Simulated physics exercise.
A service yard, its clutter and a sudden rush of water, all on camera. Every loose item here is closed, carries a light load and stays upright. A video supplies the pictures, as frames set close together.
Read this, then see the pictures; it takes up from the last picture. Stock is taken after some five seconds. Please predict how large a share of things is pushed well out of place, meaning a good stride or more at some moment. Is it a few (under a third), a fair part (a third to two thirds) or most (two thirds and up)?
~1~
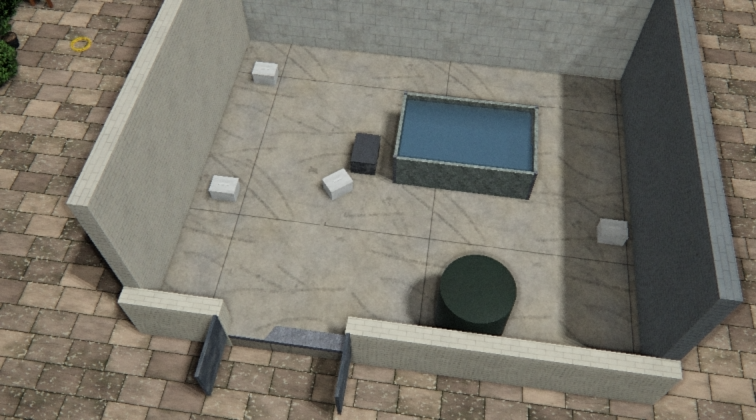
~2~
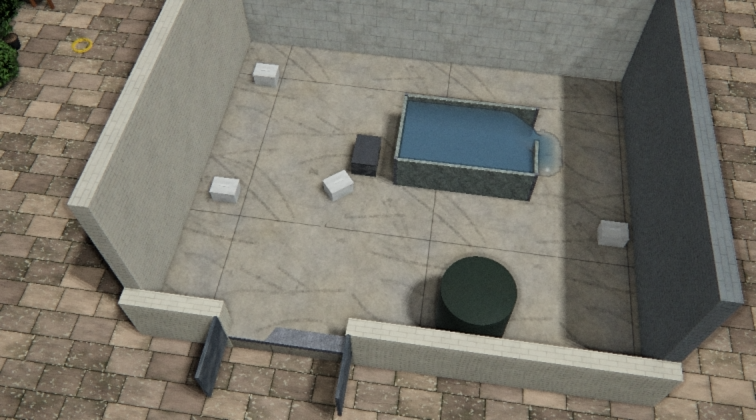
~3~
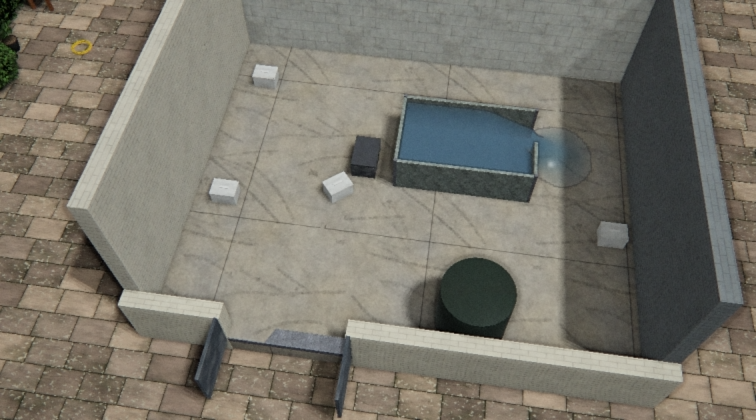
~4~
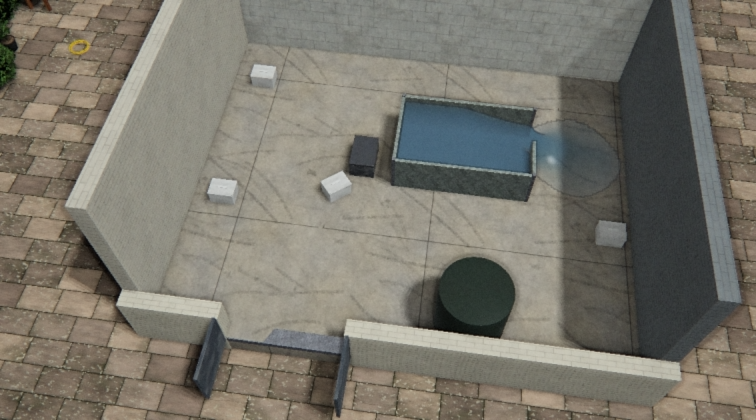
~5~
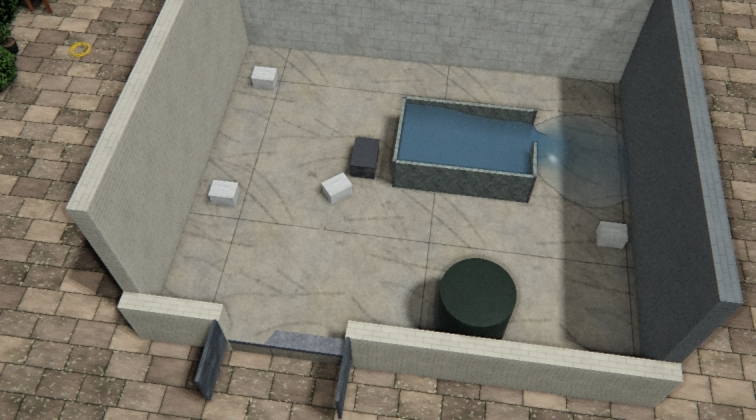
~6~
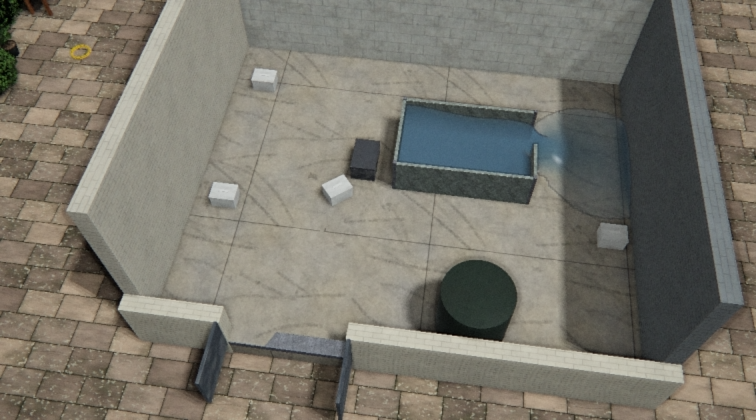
A few.
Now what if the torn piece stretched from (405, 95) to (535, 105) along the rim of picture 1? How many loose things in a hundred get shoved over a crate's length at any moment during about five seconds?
I'd guess around 60 percent of them.
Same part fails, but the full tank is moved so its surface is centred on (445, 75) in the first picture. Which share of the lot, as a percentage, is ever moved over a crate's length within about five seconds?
20 %, roughly.
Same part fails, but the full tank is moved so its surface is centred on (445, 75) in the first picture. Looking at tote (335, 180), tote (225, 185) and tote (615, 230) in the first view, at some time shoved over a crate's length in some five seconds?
Well, the first one didn't get far, the second didn't get far, and the third got driven a long way.
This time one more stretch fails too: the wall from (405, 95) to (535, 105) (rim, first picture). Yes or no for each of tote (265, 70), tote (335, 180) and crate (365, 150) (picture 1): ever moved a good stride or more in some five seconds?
Got that far, never got that far, never got that far.
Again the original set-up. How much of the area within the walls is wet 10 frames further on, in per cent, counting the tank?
By my count it's near 25 in a hundred.
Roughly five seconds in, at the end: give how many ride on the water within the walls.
1 in total.
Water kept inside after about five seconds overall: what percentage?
I'd put it near 100 per cent.
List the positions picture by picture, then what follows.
A tote at (224, 184) rests on the ground; a tote at (614, 228), on the bottom; 0 of 5 have shifted, in the first picture.
A tote at (224, 186), on the bottom; a tote at (615, 230) rests on the ground; 0 of 5 have shifted, in the second picture.
A tote at (224, 187) rests on the ground; a tote at (614, 231) rests on the ground; 0 of 5 have shifted, in the third picture.
A tote at (222, 187), on the bottom; a tote at (613, 230), on the bottom; 0 of 5 have shifted, in the fourth picture.
A tote at (223, 189), on the bottom; a tote at (614, 231), on the bottom; 0 of 5 have shifted, in the fifth picture.
A tote at (223, 191), on the bottom; a tote at (614, 232) rests on the ground; 0 of 5 have shifted, in the sixth picture.
A moment on, 0 of 5 are well off their spots; 0 afloat.
Next, 1 of 5 are well off their spots; 0 afloat.
Later, 1 of 5 are well off their spots; 0 afloat.
In the end, 1 of 5 are well off their spots, and 1 have been at some point; 1 afloat.
